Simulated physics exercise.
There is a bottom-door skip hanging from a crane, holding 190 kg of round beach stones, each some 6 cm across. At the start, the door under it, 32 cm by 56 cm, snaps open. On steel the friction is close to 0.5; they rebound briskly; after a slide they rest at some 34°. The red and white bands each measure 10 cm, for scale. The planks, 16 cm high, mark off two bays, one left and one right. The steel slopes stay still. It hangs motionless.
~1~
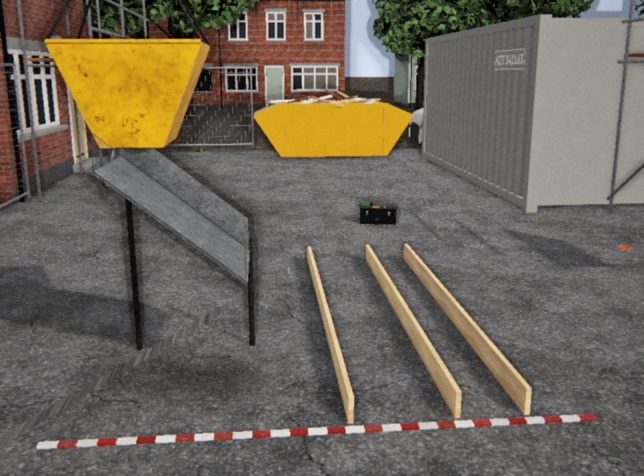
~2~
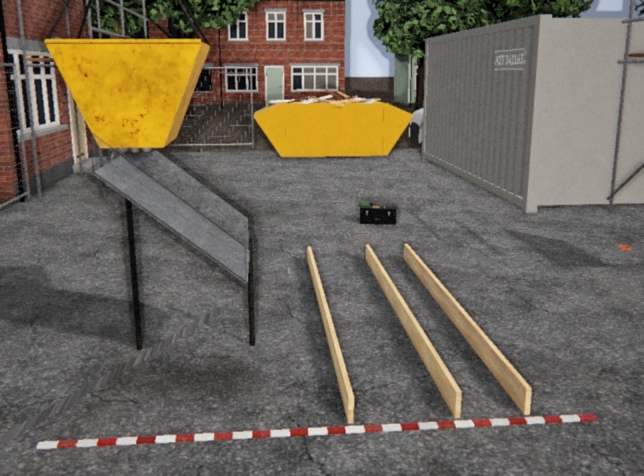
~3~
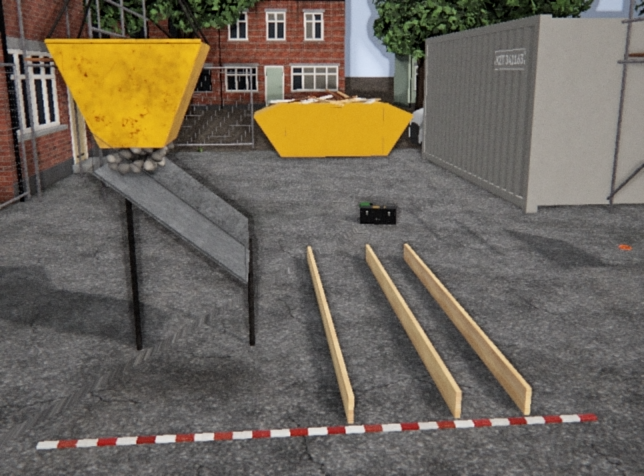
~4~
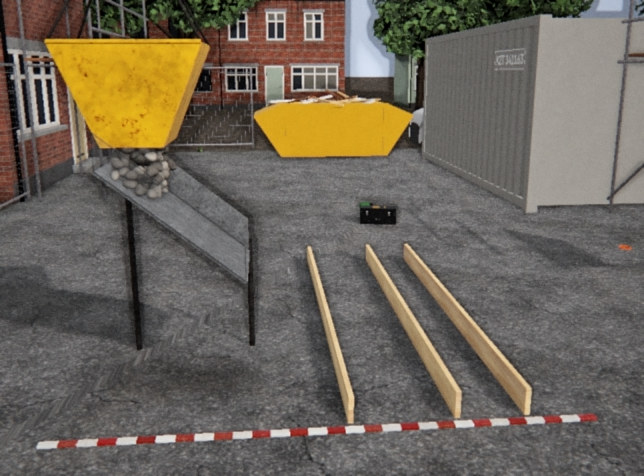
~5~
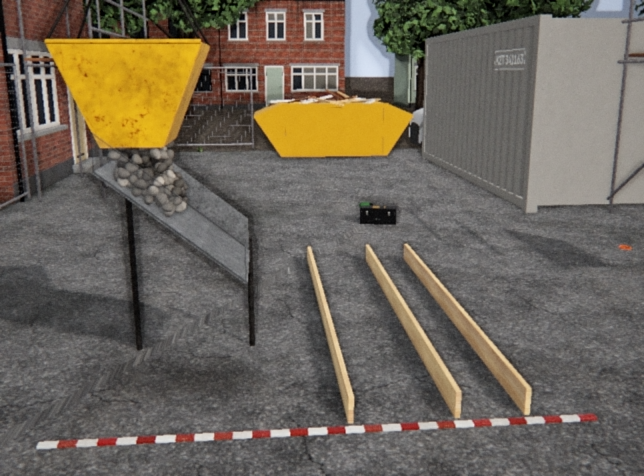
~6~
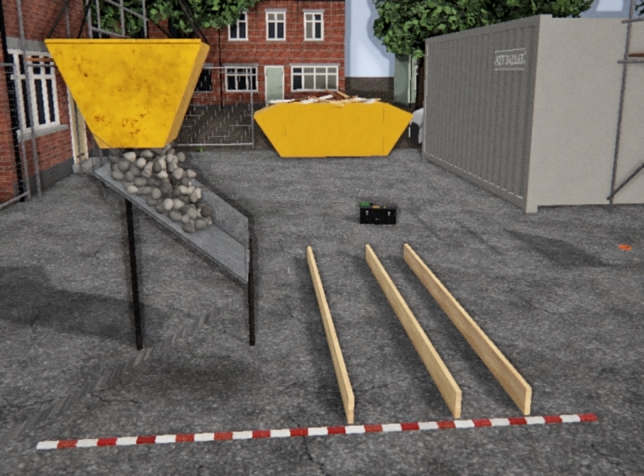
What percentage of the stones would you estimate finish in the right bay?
0 %.
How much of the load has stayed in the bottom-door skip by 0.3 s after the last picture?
About 25 % remains inside.
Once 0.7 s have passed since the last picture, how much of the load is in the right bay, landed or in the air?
About 0 per cent of it.
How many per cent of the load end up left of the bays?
Close to 55 %.
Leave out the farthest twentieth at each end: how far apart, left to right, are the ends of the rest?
Around 100 centimetres.
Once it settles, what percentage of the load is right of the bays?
About 0 percent.
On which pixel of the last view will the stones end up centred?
I'd say close to pixel (331, 369).
Then, 0.3 s after the last picture, 23 % in the bottom-door skip, 57 % on the steel, 19 % falling or lying left of the bays; the stones farthest right are at (326, 331).
Then, 0.7 s after the last picture, 0 % in the bottom-door skip, 41 % on the steel, 45 % falling or lying left of the bays, 14 % falling or lying in the left bay; the stones farthest right are at (426, 369).
Then, 1.3 s after the last picture, 0 % in the bottom-door skip, 61 % falling or lying left of the bays, 39 % falling or lying in the left bay; the stones farthest right are at (440, 371).
Then, 2.2 s after the last picture, 0 % in the bottom-door skip, 56 % falling or lying left of the bays, 43 % falling or lying in the left bay; the stones farthest right are at (439, 372).
Then, 4.1 s after the last picture, 0 % in the bottom-door skip, 56 % left of the bays, 43 % in the left bay; the stones farthest right are at (439, 372).
